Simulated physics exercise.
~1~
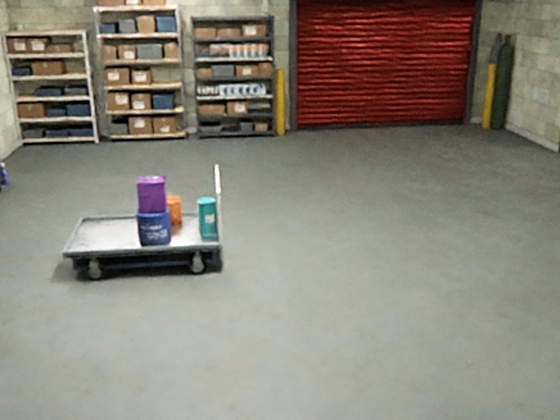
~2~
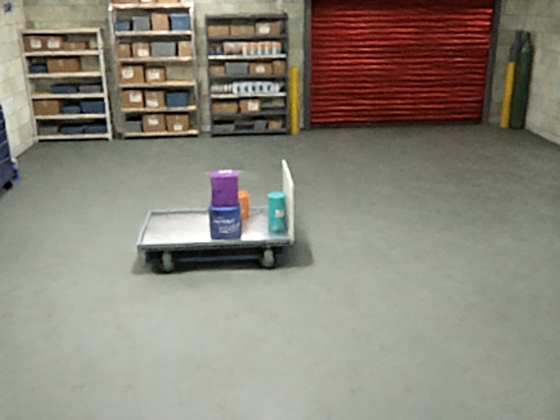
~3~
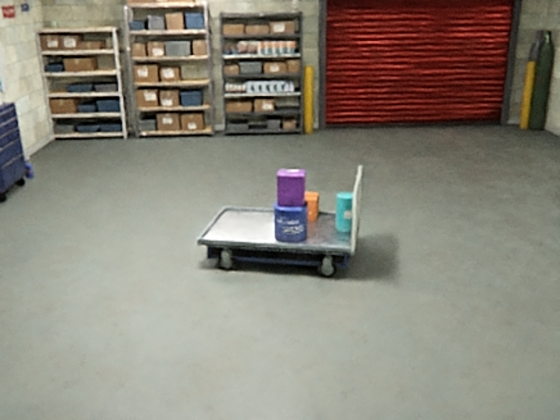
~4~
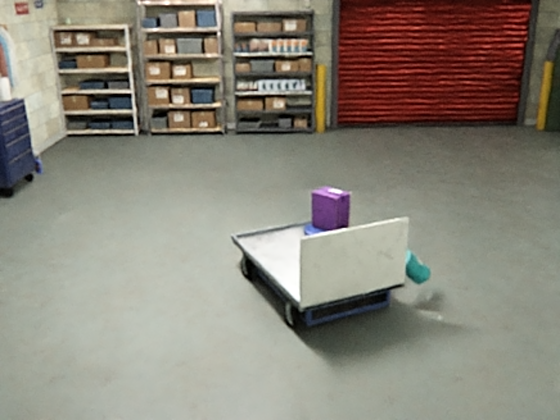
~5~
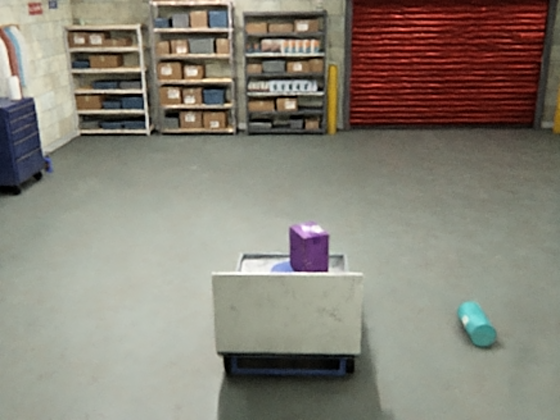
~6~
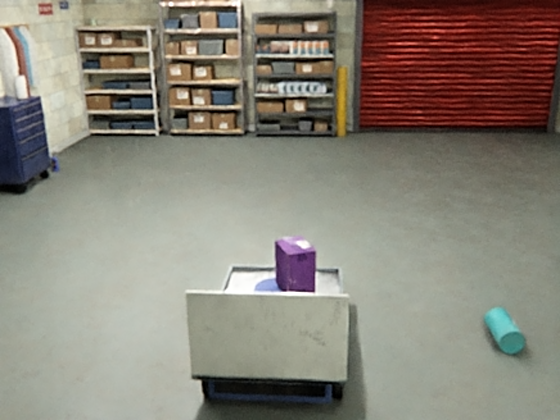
A flat grey cart with a pale upright board at its front rolls across a warehouse floor, seen from slightly above, with stocked shelves and a red roller door behind. It carries a purple box, a blue pail, an orange parcel and a turquoise canister. The cart travels right, then swings round toward the viewer, and the canister tips over the side. The canister comes to lie on the floor at right as the cart comes nearer, board first. Finally the purple box stands askew above the board, the blue pail barely showing and the orange parcel hidden.
